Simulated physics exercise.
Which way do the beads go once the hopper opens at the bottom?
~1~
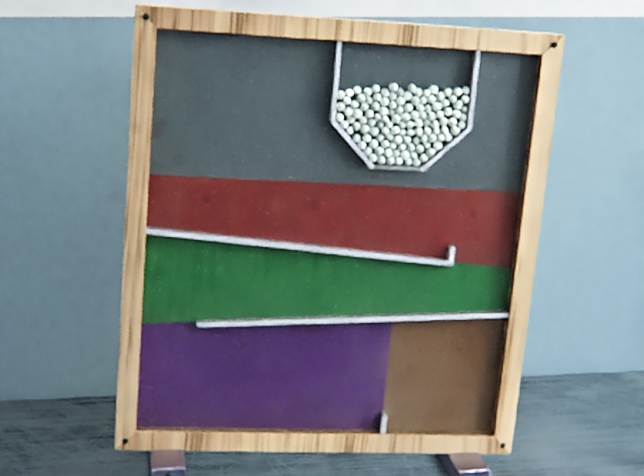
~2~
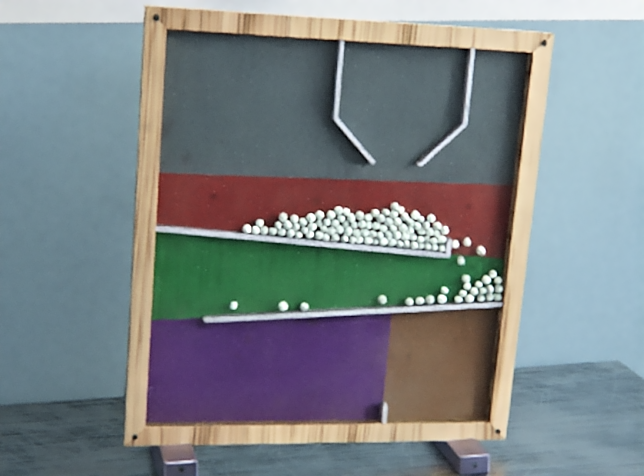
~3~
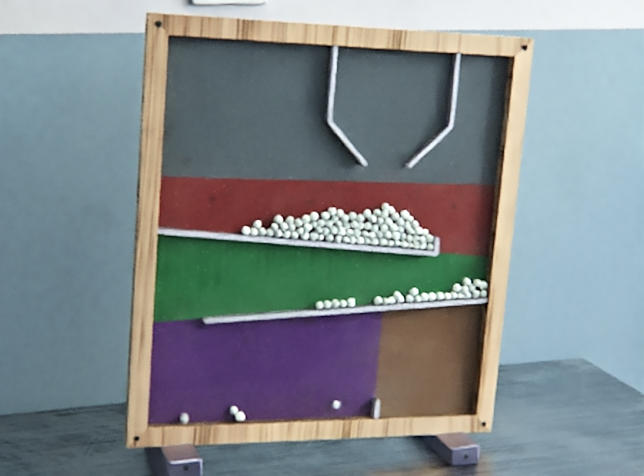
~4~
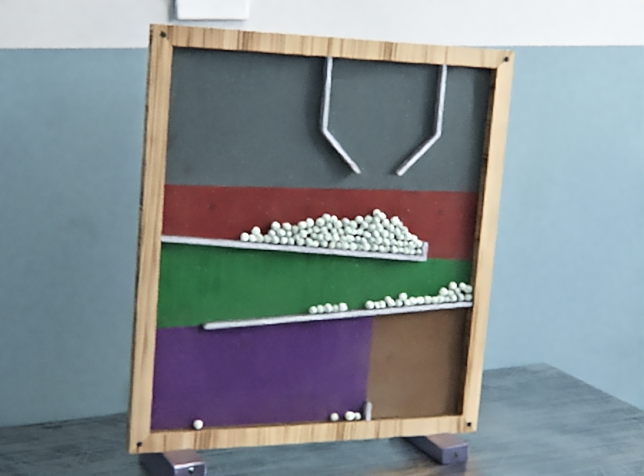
They move down, dropping out of the hopper onto the ledges below, with a few going on to the floor of the case.
